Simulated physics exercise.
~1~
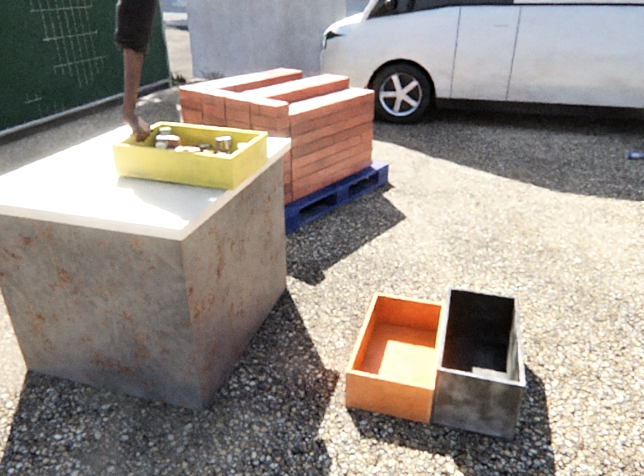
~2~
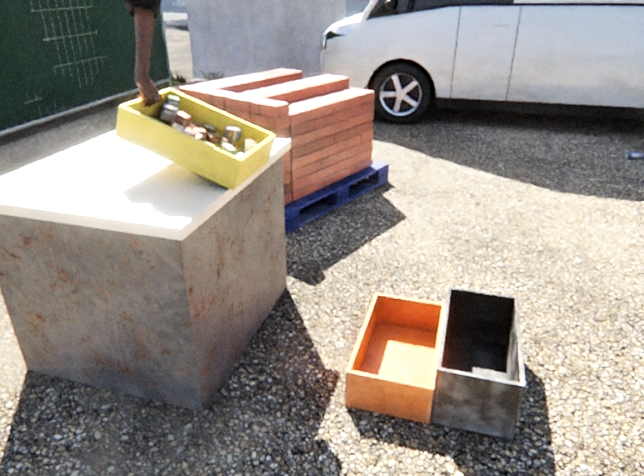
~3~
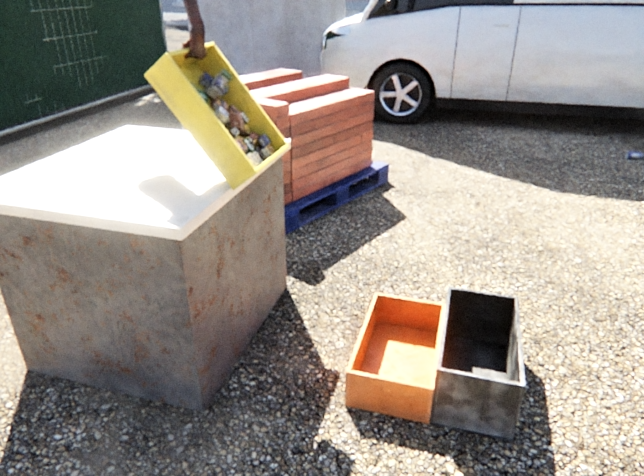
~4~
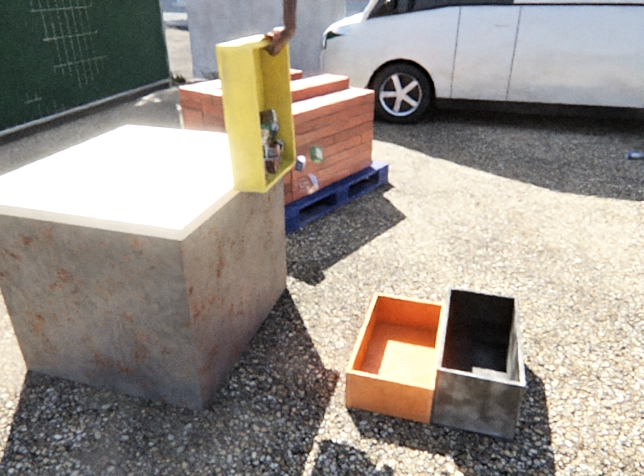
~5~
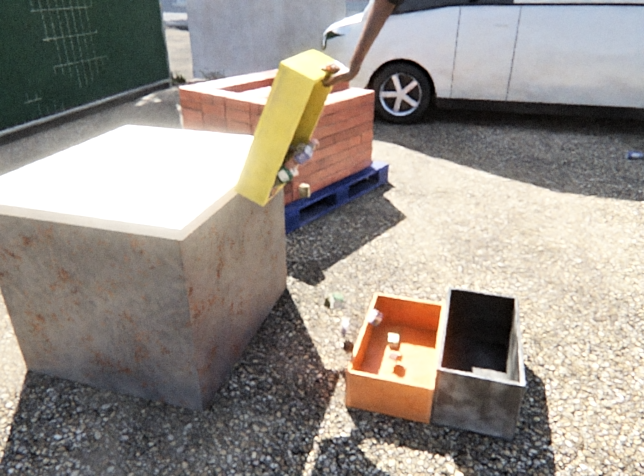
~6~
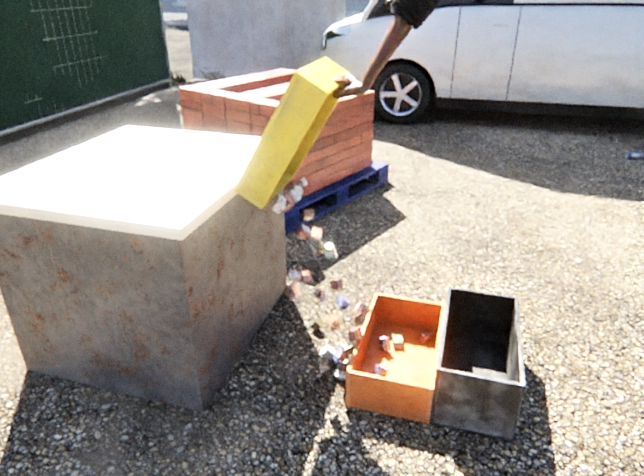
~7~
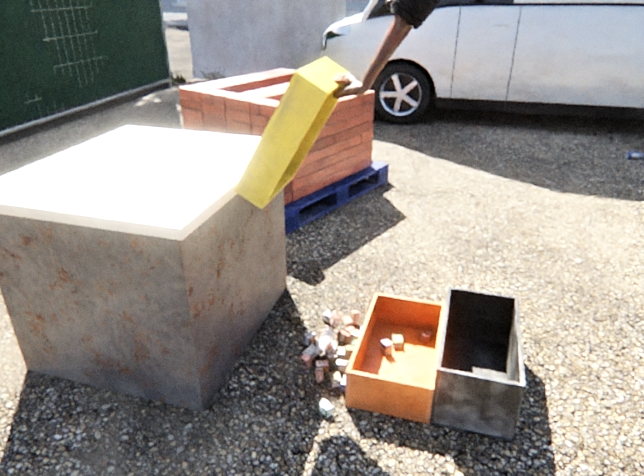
Hand tipping a yellow tote off a bench end, small cartons spilling mostly onto gravel beside an orange trough, few landing inside.
